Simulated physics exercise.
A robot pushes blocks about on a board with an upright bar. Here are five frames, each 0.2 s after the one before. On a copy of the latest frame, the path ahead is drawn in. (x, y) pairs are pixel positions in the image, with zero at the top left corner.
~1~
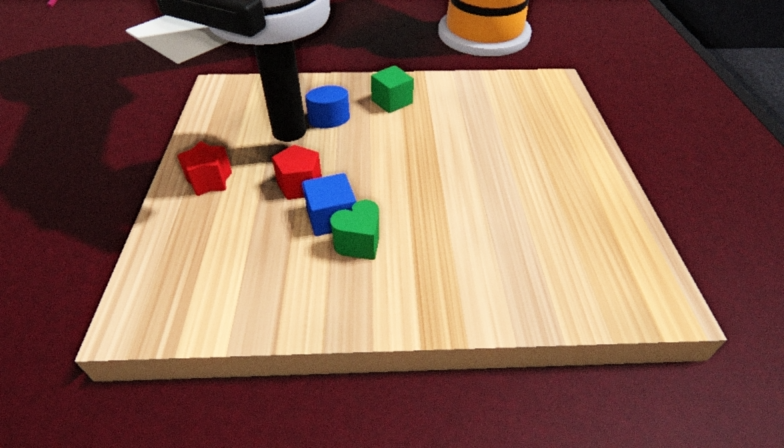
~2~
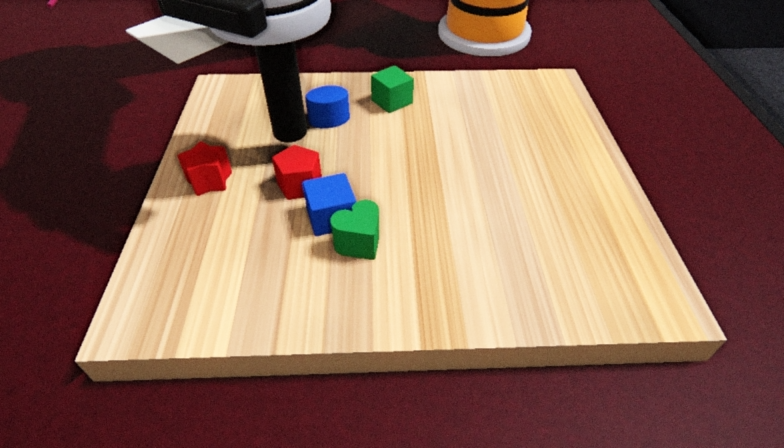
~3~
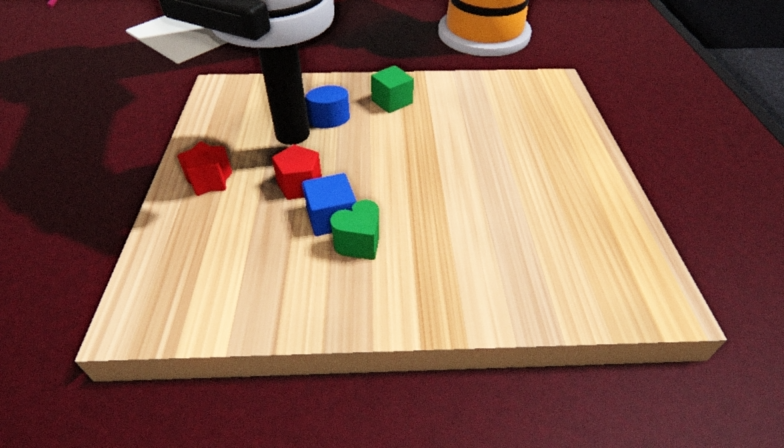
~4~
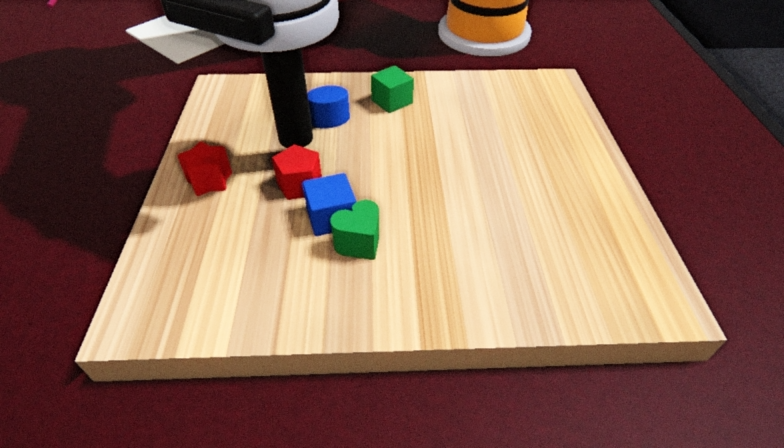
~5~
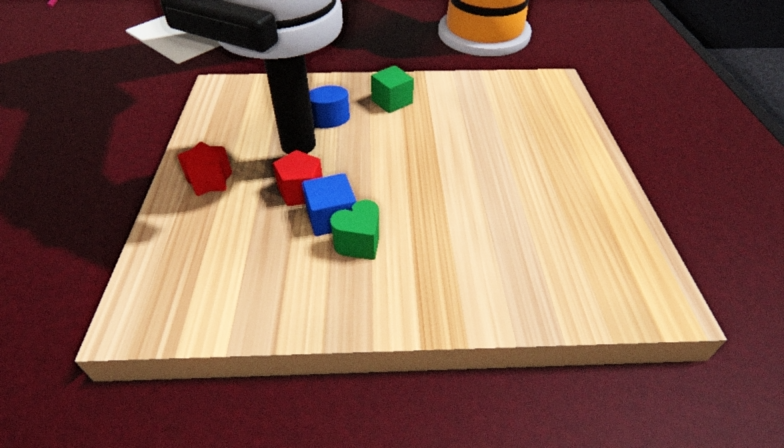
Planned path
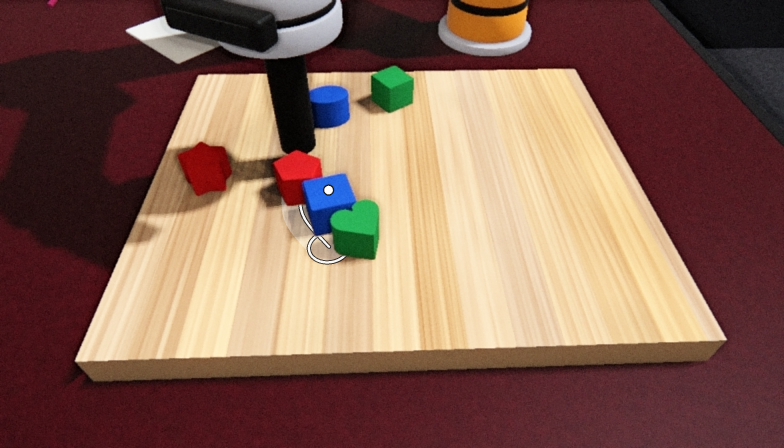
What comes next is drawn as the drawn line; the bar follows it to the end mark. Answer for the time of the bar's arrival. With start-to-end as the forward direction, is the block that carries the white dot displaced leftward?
Answer: Yes.
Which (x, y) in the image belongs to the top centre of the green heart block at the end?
About (411, 243).
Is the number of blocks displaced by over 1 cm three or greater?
Yes, it checks out.
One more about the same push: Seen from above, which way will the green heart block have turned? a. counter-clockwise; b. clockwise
I choose a.
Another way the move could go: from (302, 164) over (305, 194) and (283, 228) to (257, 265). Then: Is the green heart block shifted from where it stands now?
The answer is yes.
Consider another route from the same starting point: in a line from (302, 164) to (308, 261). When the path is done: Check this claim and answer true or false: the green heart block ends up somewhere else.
This is true.
Path on the board, from (302, 164) via (301, 191) and (306, 220), ending at (329, 247); the dot is on the blue square piece.
What follows on the original path. One third of the way, bar (297, 173); red five-sided block (286, 196), turned 15° clockwise; blue square piece (327, 208), turned 50° anticlockwise; green heart block (369, 221), turned 15° anticlockwise.
Two thirds of the way, bar (303, 202); red five-sided block (275, 221); blue square piece (332, 221), turned 55° anticlockwise; green heart block (376, 225), turned 40° anticlockwise.
At the end, bar (326, 228); red five-sided block (275, 228), turned 25° clockwise; blue elliptical block in place; blue square piece (365, 247), turned 70° anticlockwise; green heart block (411, 243), turned 50° anticlockwise.
